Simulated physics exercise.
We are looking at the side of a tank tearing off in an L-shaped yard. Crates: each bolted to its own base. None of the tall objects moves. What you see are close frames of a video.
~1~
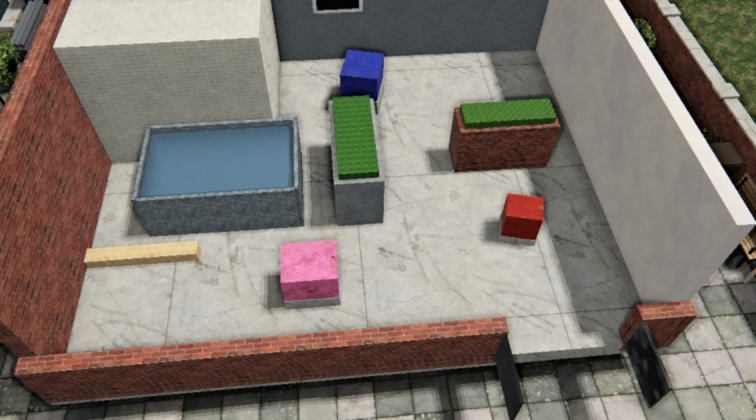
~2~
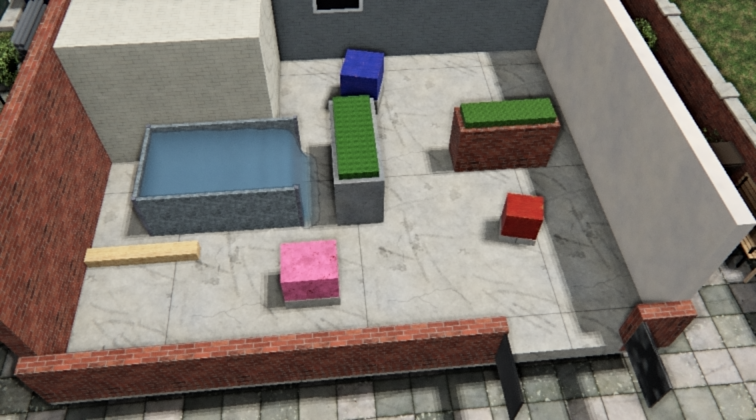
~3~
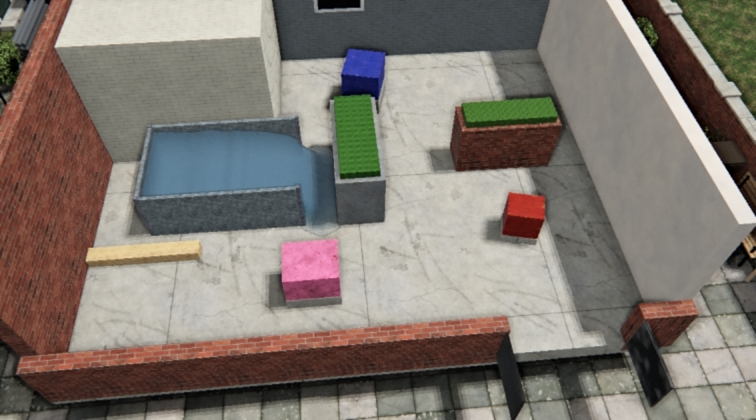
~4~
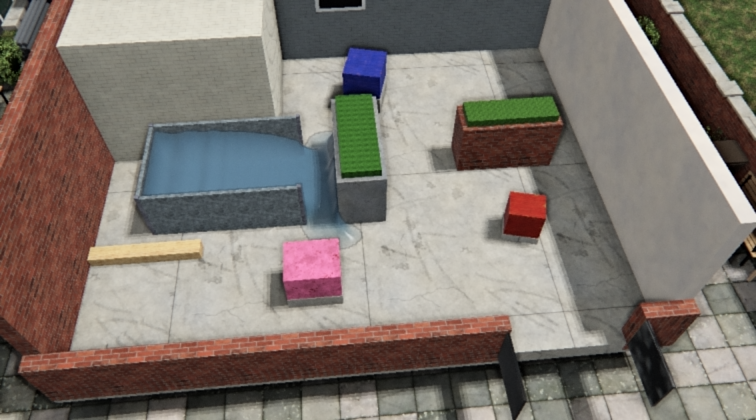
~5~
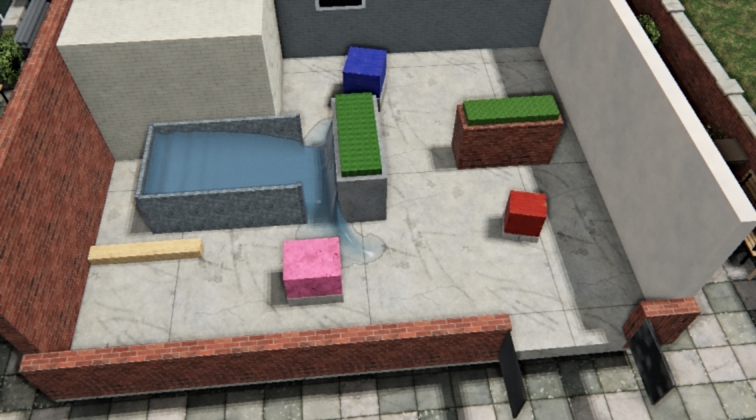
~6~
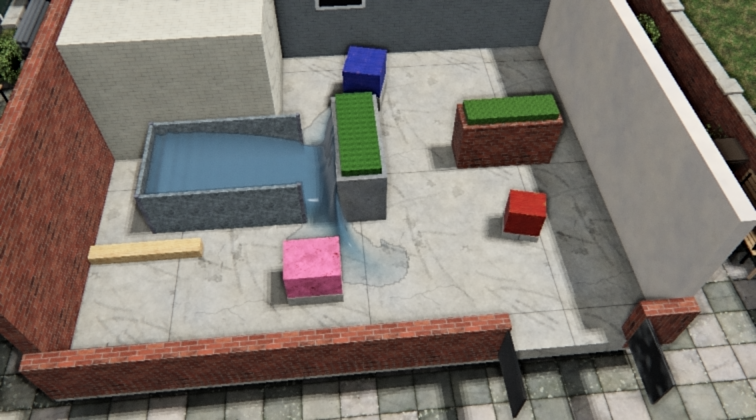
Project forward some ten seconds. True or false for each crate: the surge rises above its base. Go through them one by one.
Pink crate: True; blue crate: False; red crate: False.
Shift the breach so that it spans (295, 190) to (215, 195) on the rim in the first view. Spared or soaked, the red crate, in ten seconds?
As far as I can tell, the red one is overrun.
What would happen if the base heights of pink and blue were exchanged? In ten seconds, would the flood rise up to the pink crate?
Well, the pink one is inundated then.
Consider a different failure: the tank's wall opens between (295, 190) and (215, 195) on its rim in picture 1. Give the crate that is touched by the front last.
I'd go with the one in blue.
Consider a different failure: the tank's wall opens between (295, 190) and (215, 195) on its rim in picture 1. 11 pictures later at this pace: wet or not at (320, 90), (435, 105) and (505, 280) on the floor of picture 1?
Those three places would be still unsoaked, still unsoaked and soaking, in that order.
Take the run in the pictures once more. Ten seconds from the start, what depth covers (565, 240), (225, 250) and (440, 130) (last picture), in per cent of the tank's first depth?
In order: 10, 6, 8 %.
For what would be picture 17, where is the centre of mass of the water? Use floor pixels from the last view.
Roughly at (295, 185).
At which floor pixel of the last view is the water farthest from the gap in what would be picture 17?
Approximate pixel: (581, 329).
A moment on, water covers 25 % of the floor; the pink crate water round its plinth, the blue crate water round its plinth, the red crate not reached.
Next, water covers 40 % of the floor; the pink crate water round its plinth, the blue crate water round its plinth, the red crate not reached.
Then, water covers 70 % of the floor; the pink crate water round its plinth, the blue crate water round its plinth, the red crate water round its plinth.
Later, water covers 90 % of the floor; the pink crate water round its plinth, the blue crate water round its plinth, the red crate water round its plinth.
In the end, water covers 100 % of the floor; the pink crate was topped, the blue crate stayed above the water, the red crate stayed above the water.
